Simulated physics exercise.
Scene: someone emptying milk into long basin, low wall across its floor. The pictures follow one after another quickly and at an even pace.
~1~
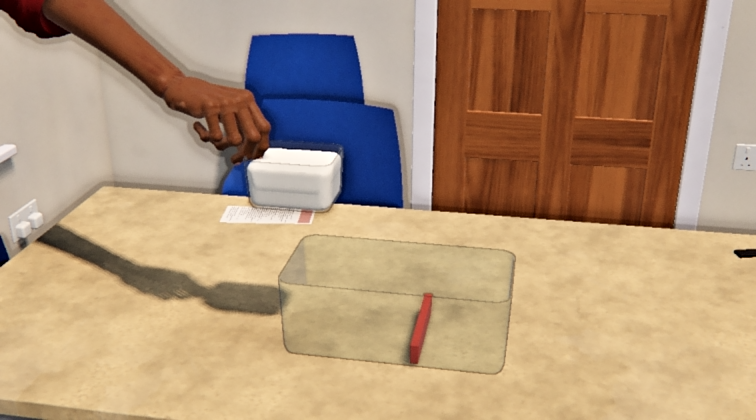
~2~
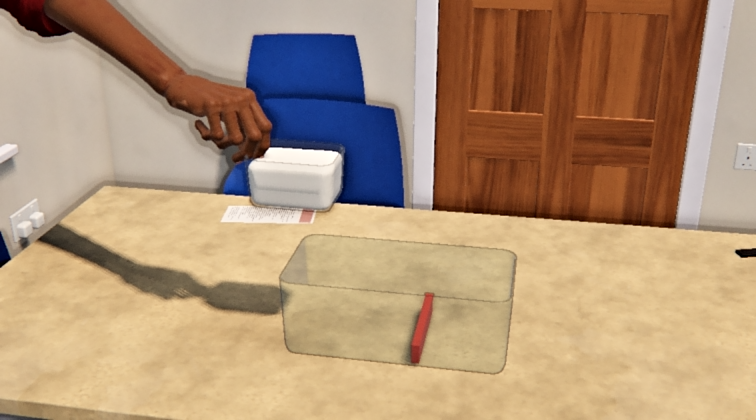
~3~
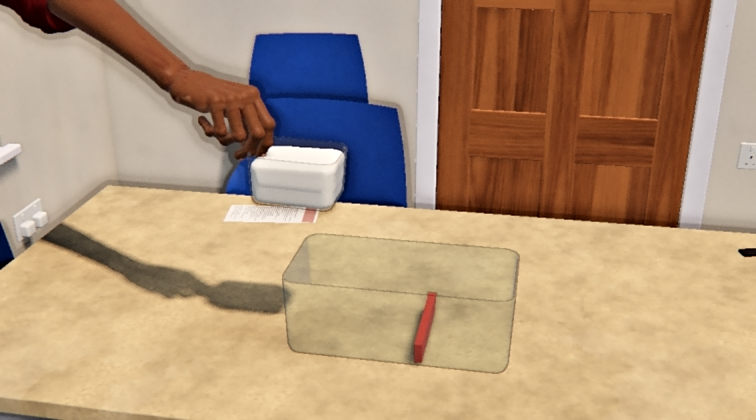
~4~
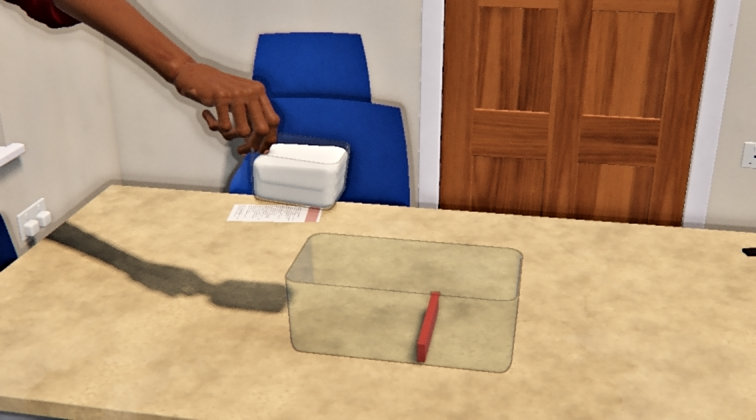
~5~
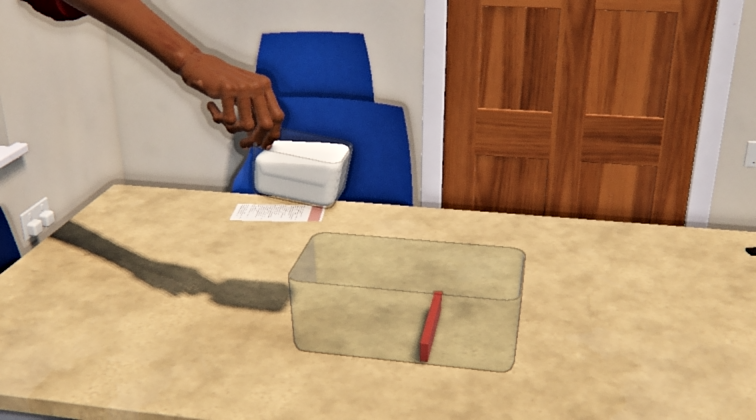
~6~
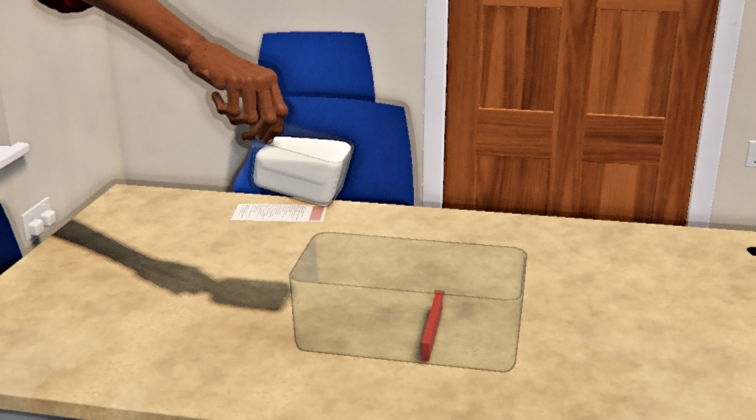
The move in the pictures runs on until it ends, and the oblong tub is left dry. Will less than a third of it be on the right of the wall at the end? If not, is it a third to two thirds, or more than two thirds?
One third to two thirds.
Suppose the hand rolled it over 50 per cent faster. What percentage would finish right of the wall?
I'd say close to 55 %.
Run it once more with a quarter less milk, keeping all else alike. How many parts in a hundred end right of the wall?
It should come out close to 30 per cent.
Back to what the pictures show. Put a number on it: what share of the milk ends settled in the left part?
Some 50 per cent.
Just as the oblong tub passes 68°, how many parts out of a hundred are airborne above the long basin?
Near 40 parts in a hundred.
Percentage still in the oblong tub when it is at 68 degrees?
Around 50 percent remains.
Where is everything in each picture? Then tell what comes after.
It leans 0°; its right rim is at (337, 157); the milk meets the walls at (255, 157) and (337, 162); the long basin's rim runs from (291, 258) to (513, 277); the wall's top is at (422, 319), in the first frame.
It leans 1°; its right rim is at (339, 157); the milk meets the walls at (256, 156) and (338, 161), in the second frame.
It leans 2°; its right rim is at (341, 156); the milk meets the walls at (258, 155) and (341, 160), in the third frame.
It leans 5°; its right rim is at (344, 156); the milk meets the walls at (261, 152) and (343, 157), in the fourth frame.
It leans 8°; its right rim is at (347, 155); the milk meets the walls at (263, 149) and (346, 155), in the fifth frame.
It leans 13°; its right rim is at (348, 155); the milk meets the walls at (264, 145) and (347, 152), in the sixth frame.
A moment on, the oblong tub is tipped part way and 50 per cent is still to pour, 12 is left of the wall and 0 right of it.
Next, the oblong tub is tipped right over and 7 per cent is still to pour, 32 is left of the wall and 47 right of it.
Then the oblong tub is tipped right over and 0 per cent is still to pour, 51 is left of the wall and 47 right of it.
Later the oblong tub is tipped right over and 0 per cent is still to pour, 51 is left of the wall and 48 right of it.
Finally, 51 per cent lies left of the wall, 48 right of it and 1 outside.
